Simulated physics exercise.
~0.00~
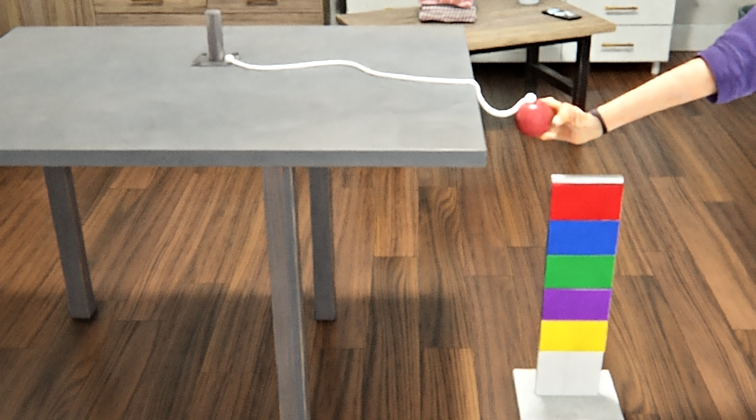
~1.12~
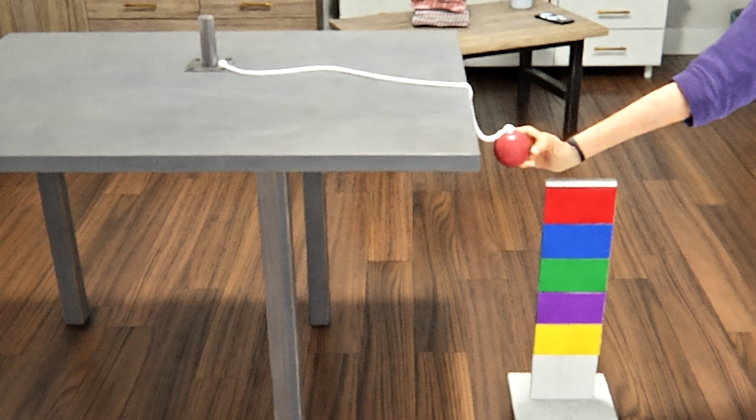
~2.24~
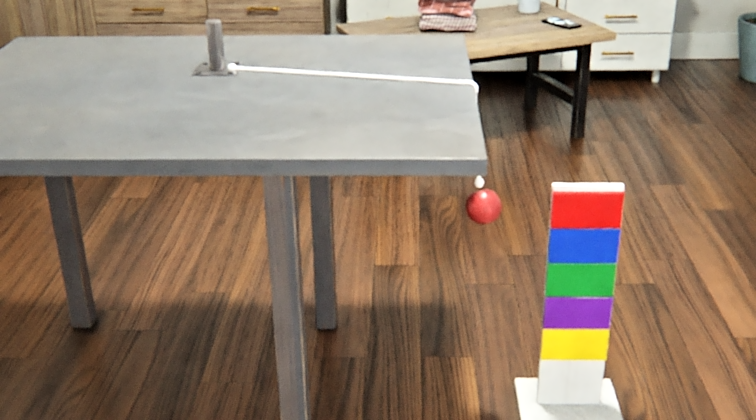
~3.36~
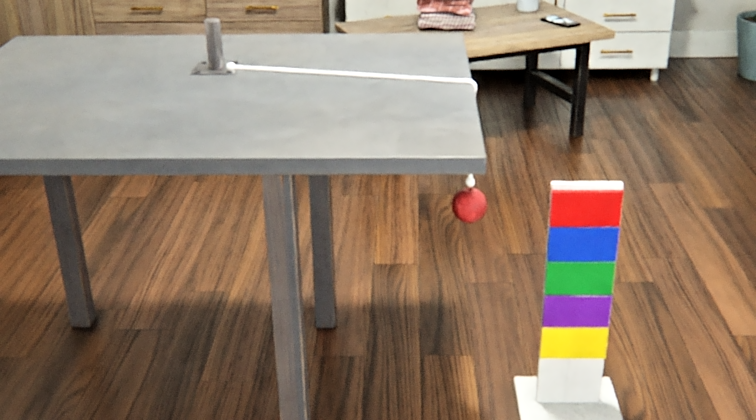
In a room with a wooden floor, a hand lowered a round red object on a white cord past the edge of a grey table, then let go and drew away, leaving it hanging level with the red band of a striped board.
